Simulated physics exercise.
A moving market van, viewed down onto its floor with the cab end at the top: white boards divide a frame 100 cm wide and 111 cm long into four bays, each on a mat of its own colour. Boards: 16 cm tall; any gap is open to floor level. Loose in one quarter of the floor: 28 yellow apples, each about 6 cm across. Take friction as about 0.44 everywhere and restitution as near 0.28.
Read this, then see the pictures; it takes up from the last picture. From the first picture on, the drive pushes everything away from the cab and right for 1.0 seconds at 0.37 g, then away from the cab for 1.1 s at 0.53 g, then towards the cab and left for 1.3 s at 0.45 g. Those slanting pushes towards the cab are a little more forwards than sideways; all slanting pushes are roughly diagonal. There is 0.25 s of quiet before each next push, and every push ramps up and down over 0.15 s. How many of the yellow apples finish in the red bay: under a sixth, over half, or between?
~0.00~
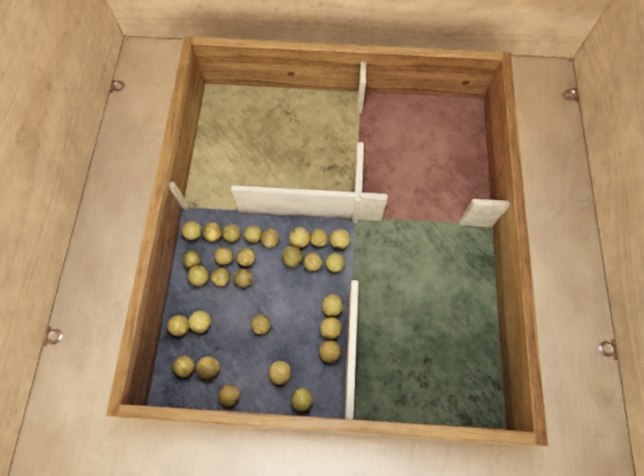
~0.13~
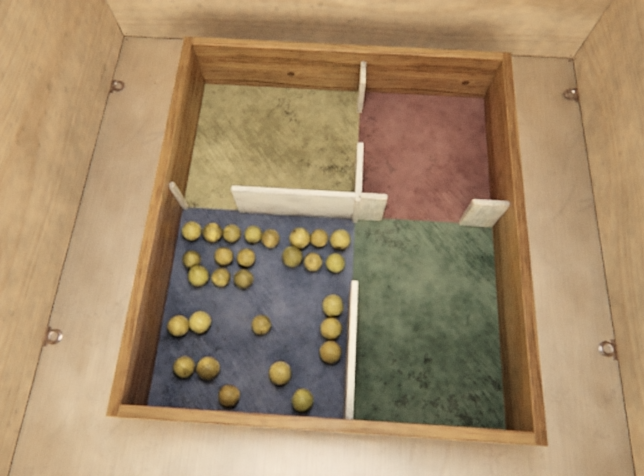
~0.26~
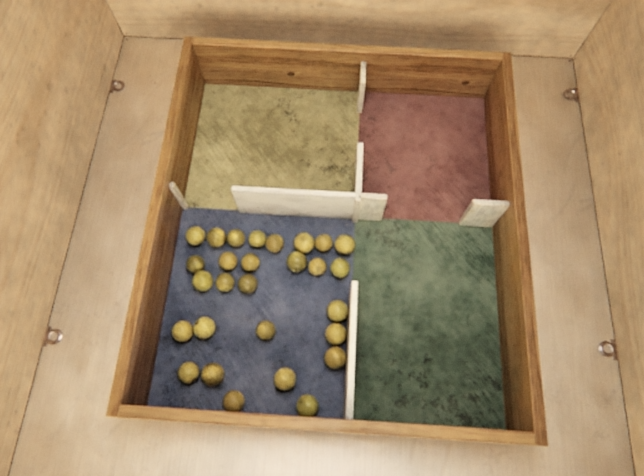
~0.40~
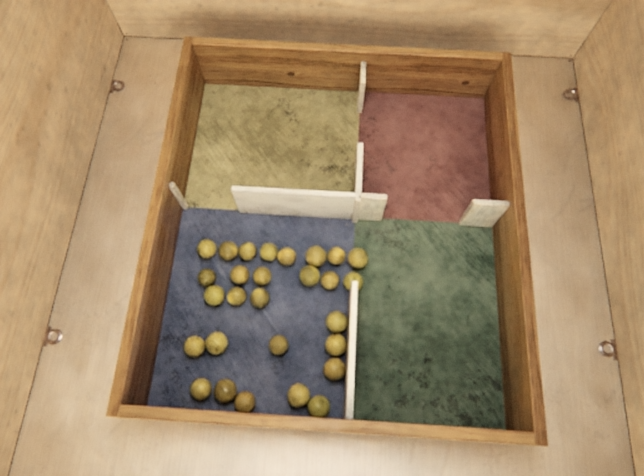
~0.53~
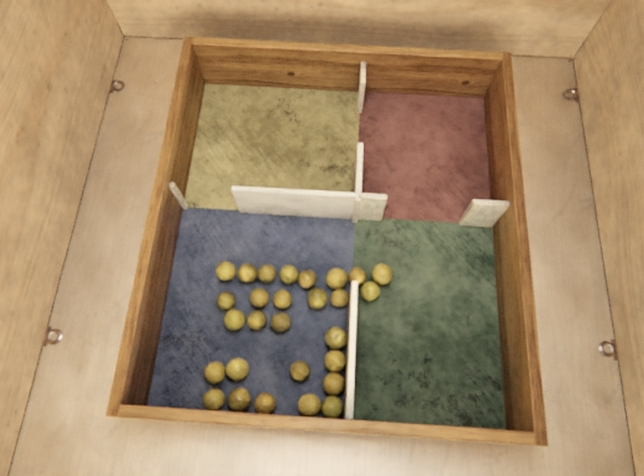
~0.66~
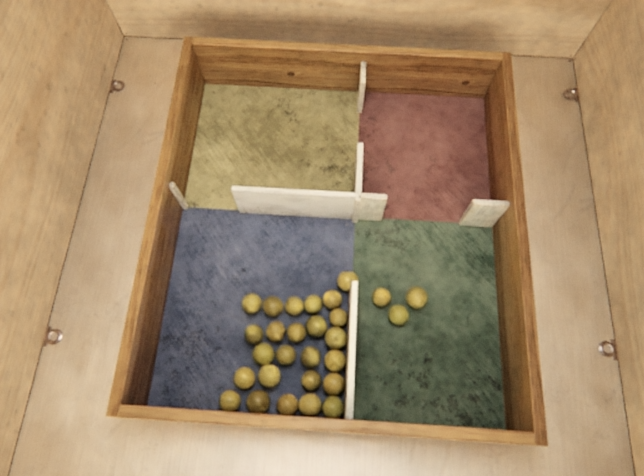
In the red bay you should find short of one sixth of the load.
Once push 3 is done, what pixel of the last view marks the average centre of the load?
The mean place is around (235, 209).
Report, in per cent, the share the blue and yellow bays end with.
Blue 80 %, yellow 20 %.
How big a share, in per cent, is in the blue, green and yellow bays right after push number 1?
Blue at 90, green at 10, yellow at 0 in a hundred.
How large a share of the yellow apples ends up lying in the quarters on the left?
I'd say close to 100 per cent.
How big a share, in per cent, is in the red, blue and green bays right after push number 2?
In per cent: Red 0, blue 90 and green 10.
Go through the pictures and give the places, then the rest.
The first picture shows middle of the blue mat (257, 307); middle of the green mat (426, 317); middle of the red mat (424, 154); middle of the yellow mat (275, 146); 28 in the blue bay; the apple farthest behind, in the direction of the first push, is at (191, 231).
In the second picture, 28 in the blue bay; the apple farthest behind, in the direction of the first push, is at (192, 231).
In the third picture, 28 in the blue bay; the apple farthest behind, in the direction of the first push, is at (196, 236).
In the fourth picture, 26 in the blue bay and 2 in the green bay; the apple farthest behind, in the direction of the first push, is at (207, 249).
In the fifth picture, 25 in the blue bay and 3 in the green bay; the apple farthest behind, in the direction of the first push, is at (226, 271).
In the sixth picture, 25 in the blue bay and 3 in the green bay; the apple farthest behind, in the direction of the first push, is at (252, 303).
After push 1 (1.24 s), 24 in the blue bay and 4 in the green bay.
After push 2 (2.59 s), 24 in the blue bay and 4 in the green bay.
After push 3 (4.14 s), 21 in the blue bay, 1 in the green bay and 6 in the yellow bay.
Final count (at 4.64 s), 21 in the blue bay, 1 in the green bay and 6 in the yellow bay. Asked share, 0 of 28, 0 per cent.
